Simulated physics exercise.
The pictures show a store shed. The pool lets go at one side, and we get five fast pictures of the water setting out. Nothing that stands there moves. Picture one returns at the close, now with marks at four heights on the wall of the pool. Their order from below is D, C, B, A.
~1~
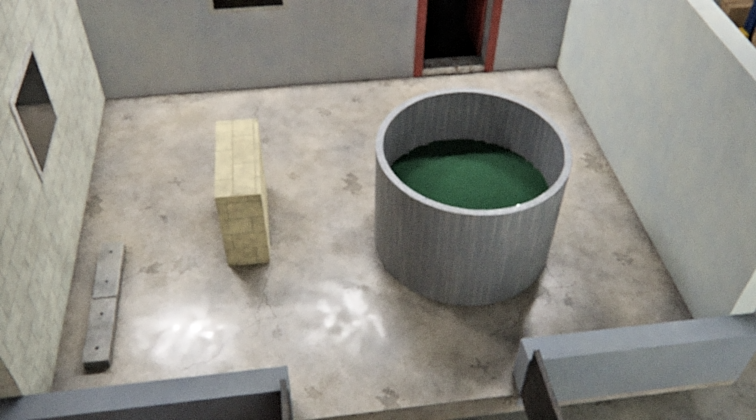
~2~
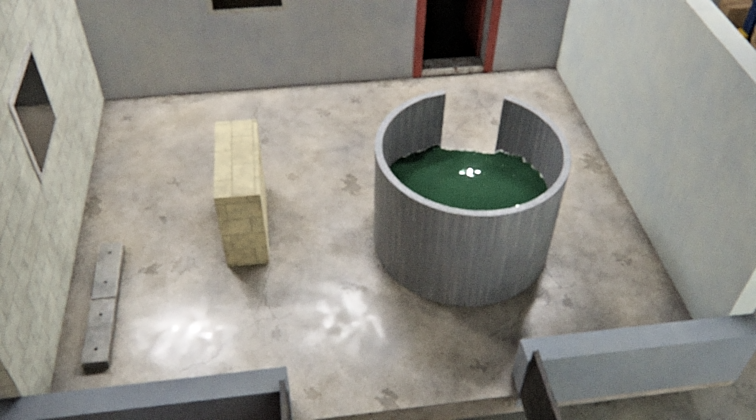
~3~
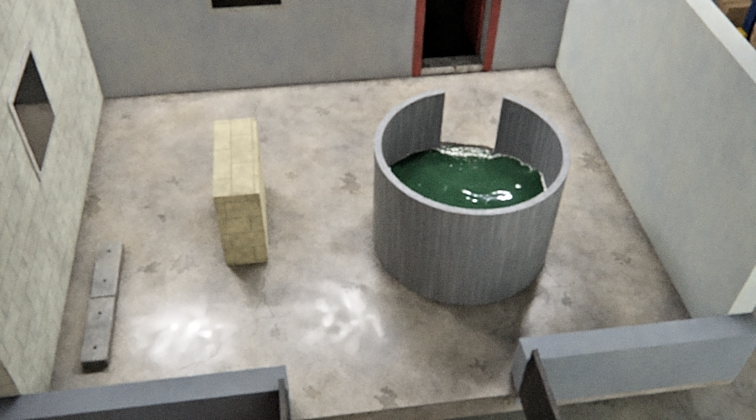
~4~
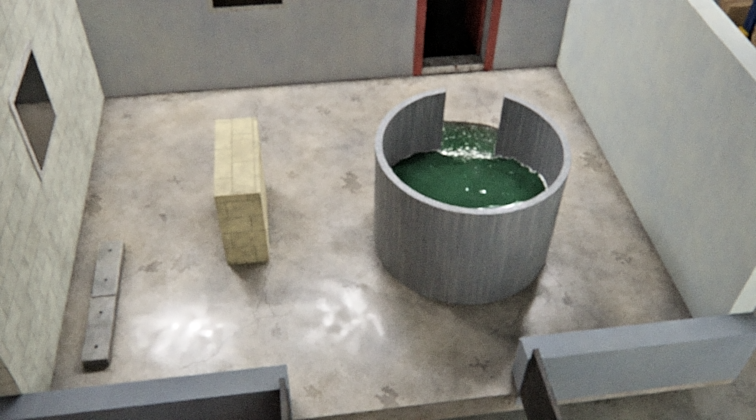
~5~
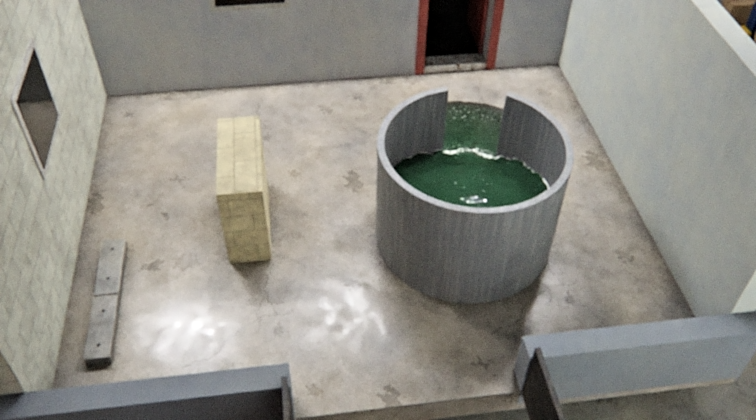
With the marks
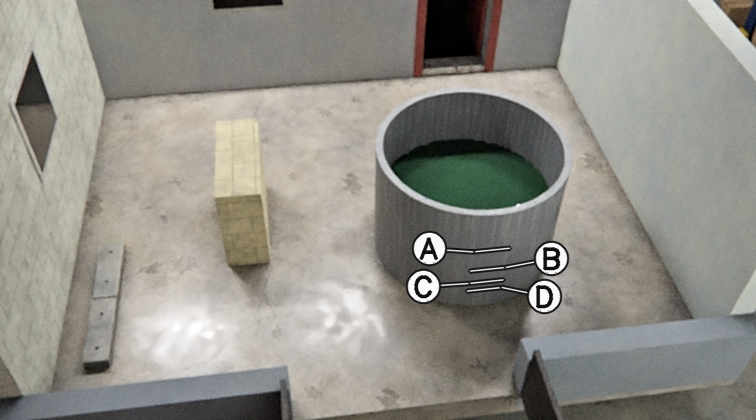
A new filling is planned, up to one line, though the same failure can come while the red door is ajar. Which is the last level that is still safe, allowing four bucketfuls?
I would pick mark C.
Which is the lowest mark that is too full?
That is mark B.
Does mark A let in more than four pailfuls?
Yes, that goes wrong.
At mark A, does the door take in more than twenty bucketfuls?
Yes, clearly.
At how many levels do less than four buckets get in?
Two of the four.
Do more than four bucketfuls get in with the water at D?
No, that is safe.
On the marked copy, A at (491, 250); B at (488, 269); C at (485, 281); D at (484, 289); from the bottom up D, C, B, A.
With A, dozens of bucketfuls pour in.
With B, about 11 bucketfuls get in.
With C, a bucket or two gets in.
With D, nothing gets over.
